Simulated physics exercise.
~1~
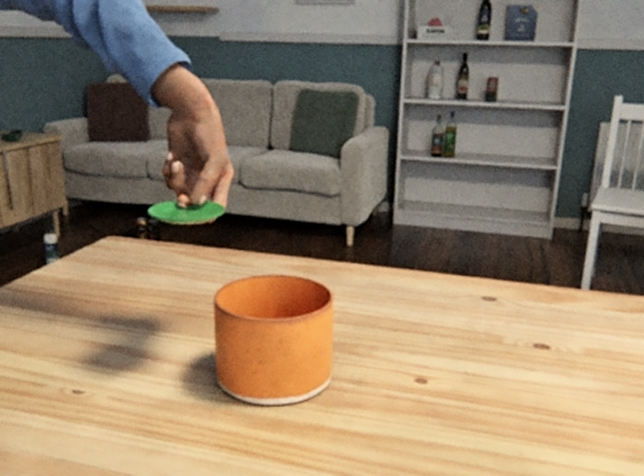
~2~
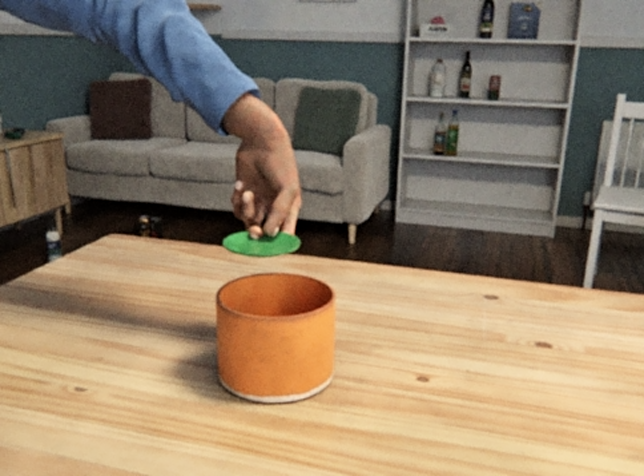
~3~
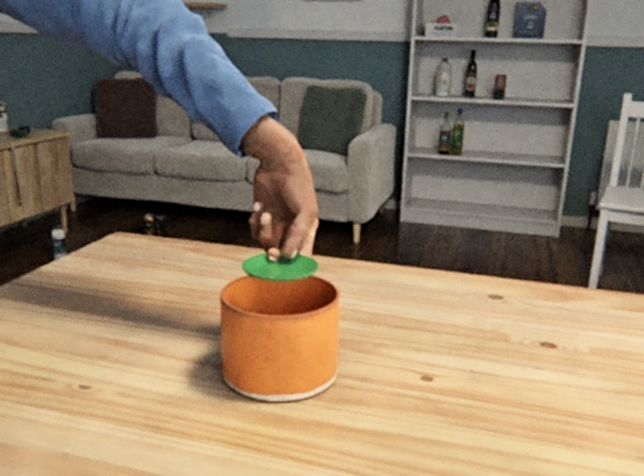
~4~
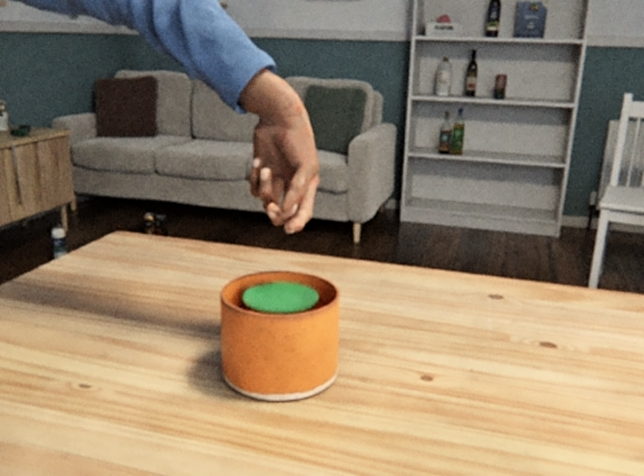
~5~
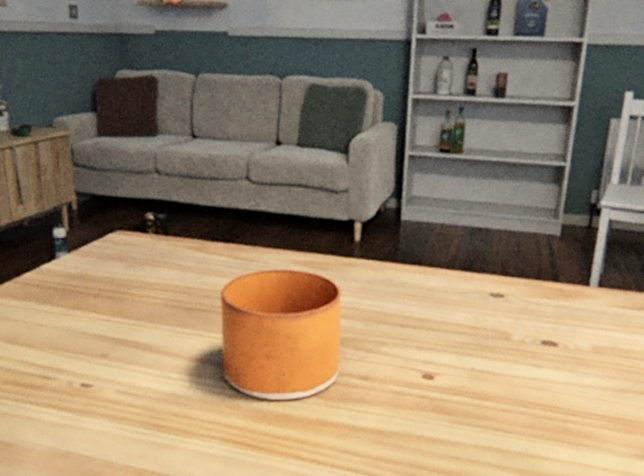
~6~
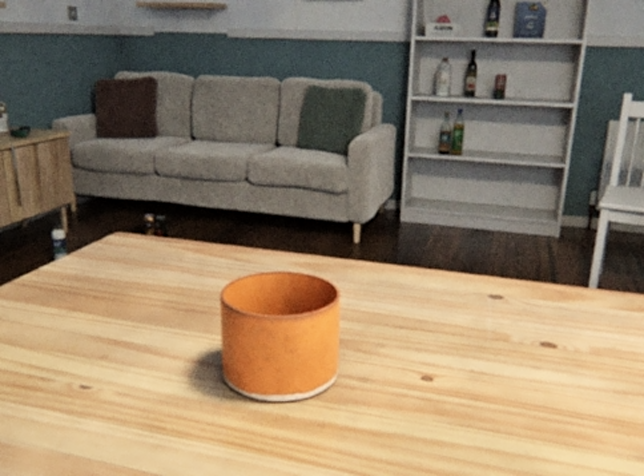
A green saucer lowered by a hand over an orange pot, then released, dropping past the rim and out of sight inside.
